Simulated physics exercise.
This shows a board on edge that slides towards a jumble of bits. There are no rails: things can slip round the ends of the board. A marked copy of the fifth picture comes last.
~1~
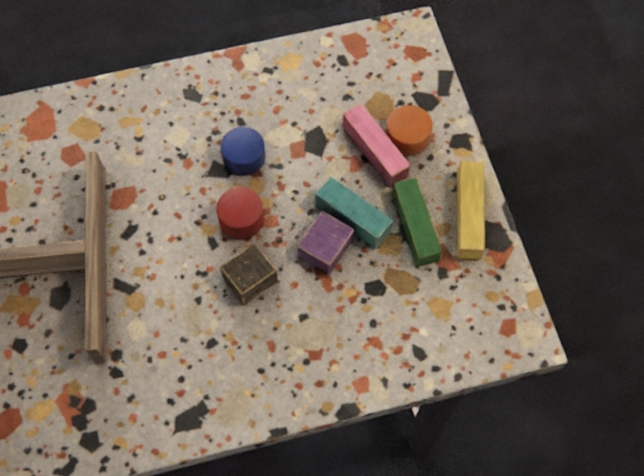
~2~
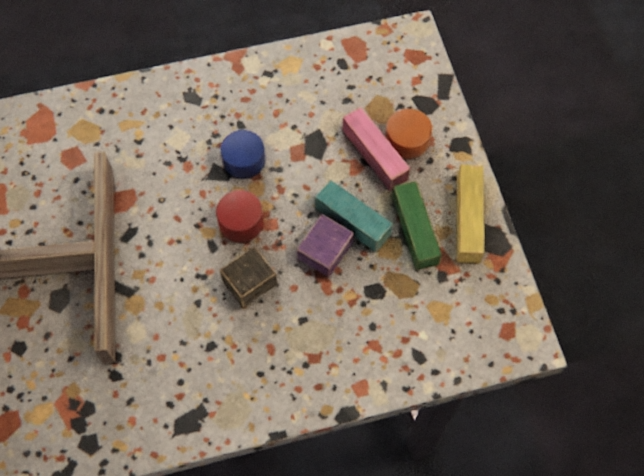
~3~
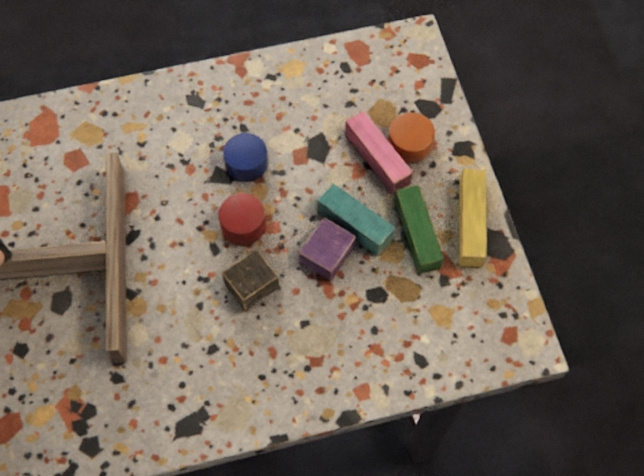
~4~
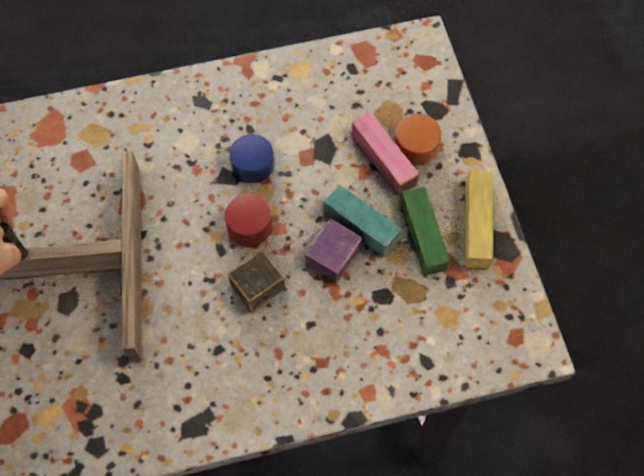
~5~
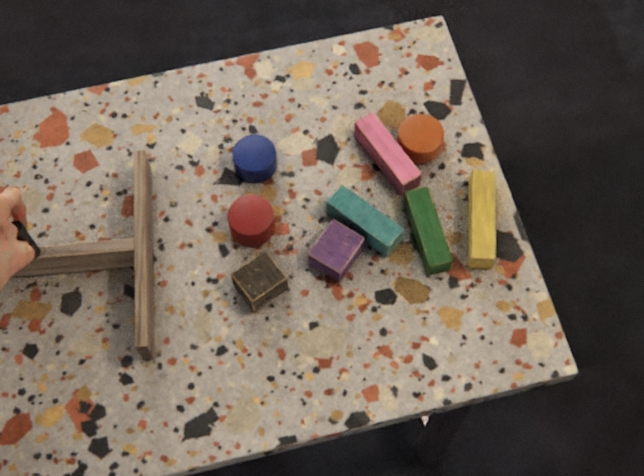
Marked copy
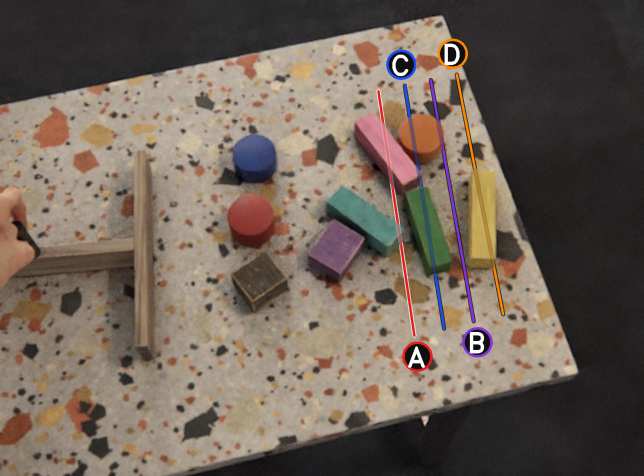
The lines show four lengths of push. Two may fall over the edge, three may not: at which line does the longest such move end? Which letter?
It can go as far as C.
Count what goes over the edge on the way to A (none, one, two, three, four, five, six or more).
In all, none.
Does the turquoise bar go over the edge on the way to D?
By then, yes.
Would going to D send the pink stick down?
By then, yes.
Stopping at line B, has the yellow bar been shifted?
By then, yes.
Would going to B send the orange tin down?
By then, yes.
On the copy, A at (395, 205); B at (451, 193); C at (423, 199); D at (479, 187).
On C. First, board (244, 220); blue tin (269, 157); black block (282, 283).
Then, board (344, 198); yellow bar (487, 220); orange tin (433, 133).
Finally, board (422, 180); orange tin over the edge; yellow bar (528, 236); one fallen.
By contrast, A is within the limit but short; B drops five; D drops six.
